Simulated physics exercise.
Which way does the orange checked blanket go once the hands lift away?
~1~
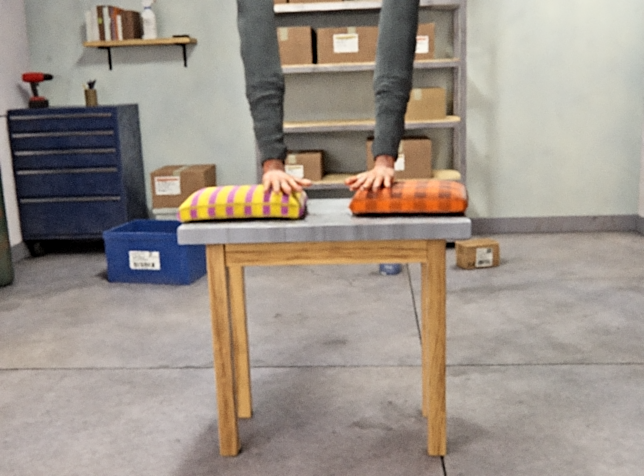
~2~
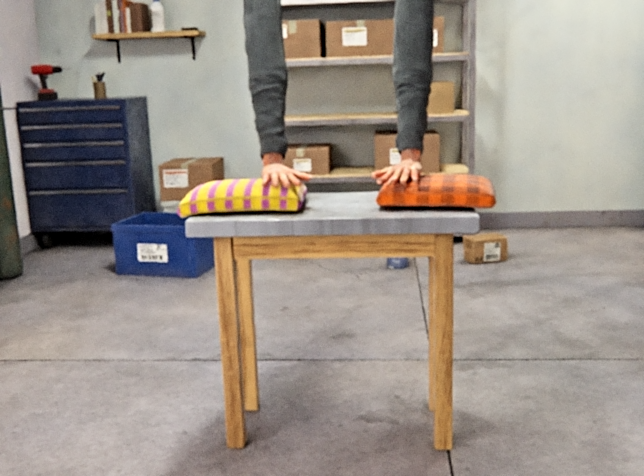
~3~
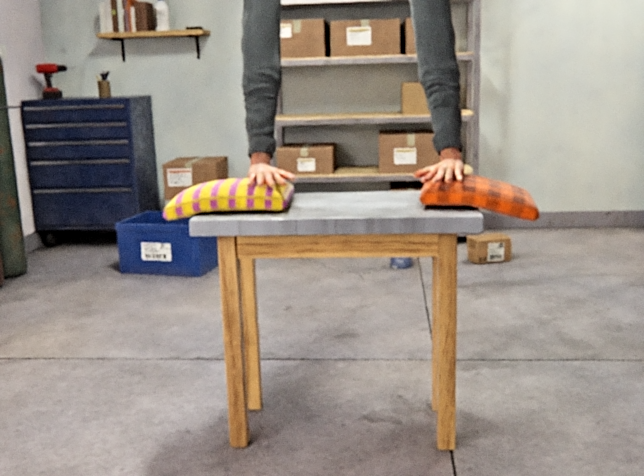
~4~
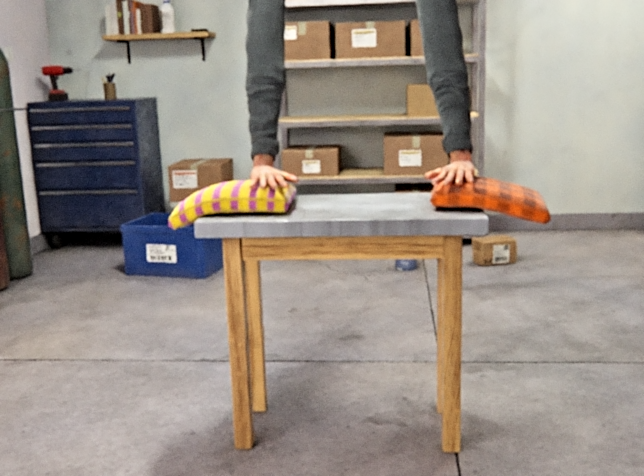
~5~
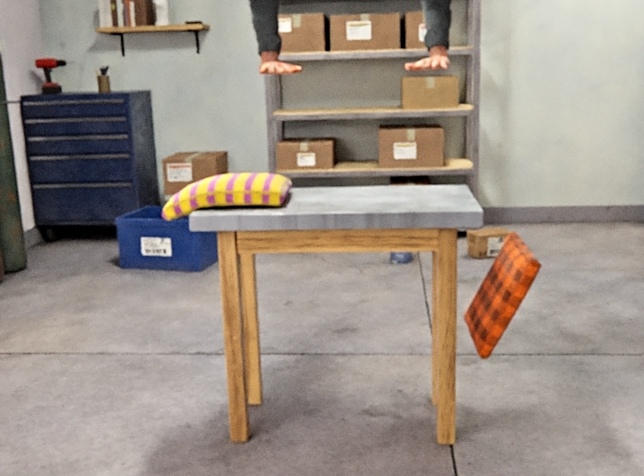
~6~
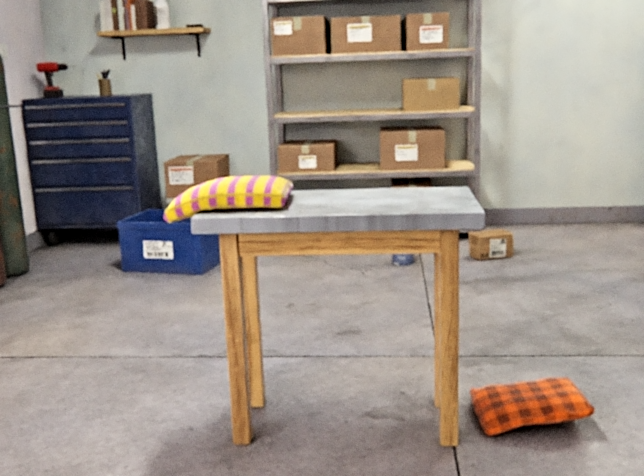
It drops downward off the right end of the table and ends up on the floor.
Two hands in dark grey sleeves press on a yellow and pink striped folded blanket at the left and an orange checked one at the right, on a grey-topped wooden table. The swaying view faces a workshop with a blue drawer cabinet, a blue bin and shelves of cardboard boxes. The hands slide the blankets apart towards opposite ends until both hang over the edges. The orange one tips outwards, and as the hands lift away it falls off the right end. It ends flat on the concrete floor, while the yellow one stays on the table, overhanging the left end.
